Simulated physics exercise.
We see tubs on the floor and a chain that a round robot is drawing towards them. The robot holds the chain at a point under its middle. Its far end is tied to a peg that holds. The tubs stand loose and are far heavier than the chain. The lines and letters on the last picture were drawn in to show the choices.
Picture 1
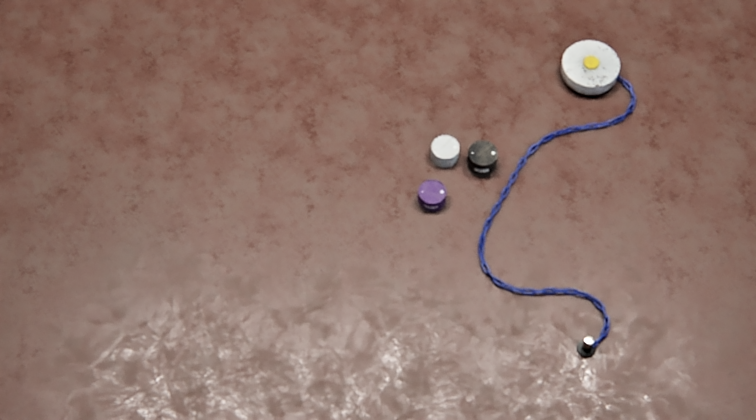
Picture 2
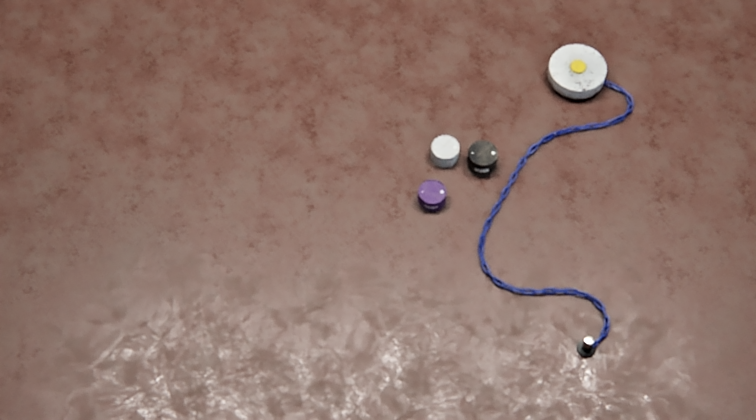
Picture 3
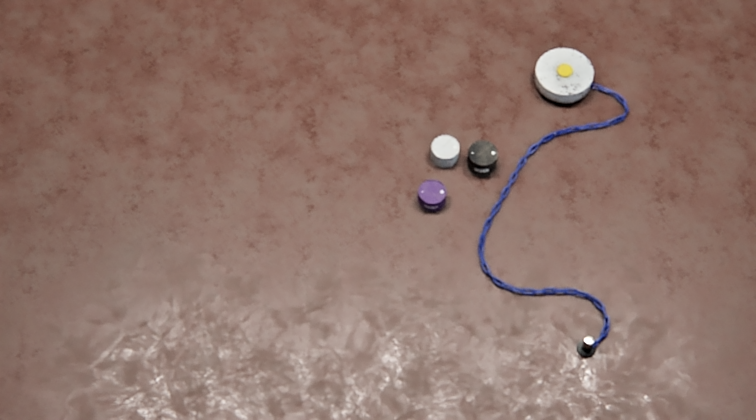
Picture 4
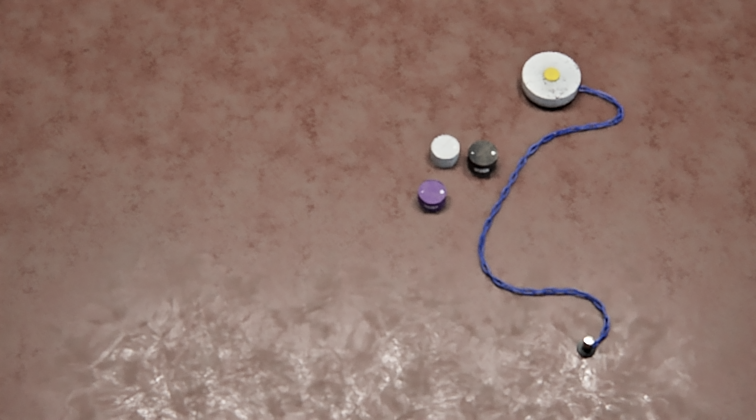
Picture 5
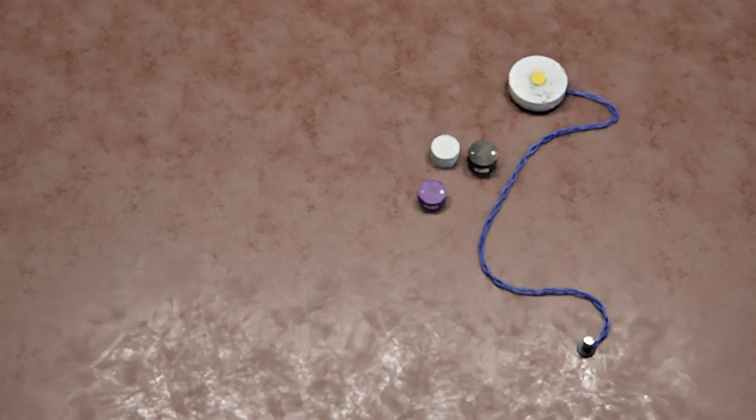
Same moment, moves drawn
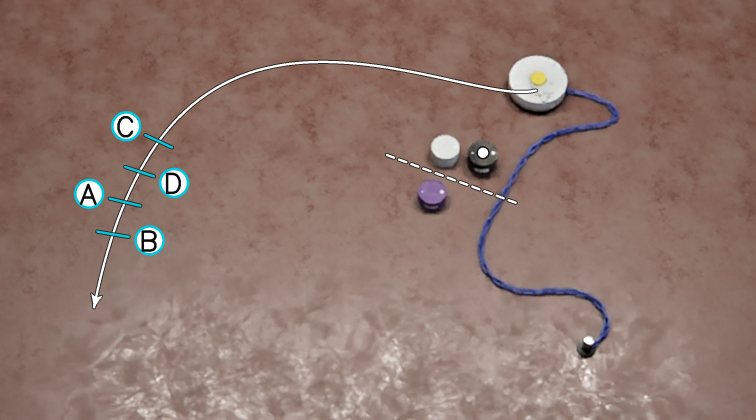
On a mottled reddish-brown floor, a round white robot slides slowly left, drawing one end of a blue chain near three small tubs.
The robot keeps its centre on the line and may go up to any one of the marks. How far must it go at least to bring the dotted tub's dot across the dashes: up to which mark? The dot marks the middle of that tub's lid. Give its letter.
It must go as far as C.
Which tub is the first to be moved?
The black tub.
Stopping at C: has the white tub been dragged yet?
By then, yes.
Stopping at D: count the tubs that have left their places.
Three.
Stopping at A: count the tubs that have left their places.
By then, three.
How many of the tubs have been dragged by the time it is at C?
Three.
On the copy, A at (125, 202); B at (113, 234); C at (159, 141); D at (140, 172); the dashed line at (451, 179); the route from (536, 90) via (239, 77) to (94, 307); the white dot at (483, 153).
On C. First, robot (395, 63); black tub (482, 159).
Then, robot (252, 66); black tub (482, 159).
Finally, robot (157, 136); black tub (446, 190); white tub (419, 180); purple tub (421, 204); the dot on the black tub is over the dashed line.
By contrast, A does it too, but is farther than needed; B does it too, but is farther than needed; D does it too, but is farther than needed.
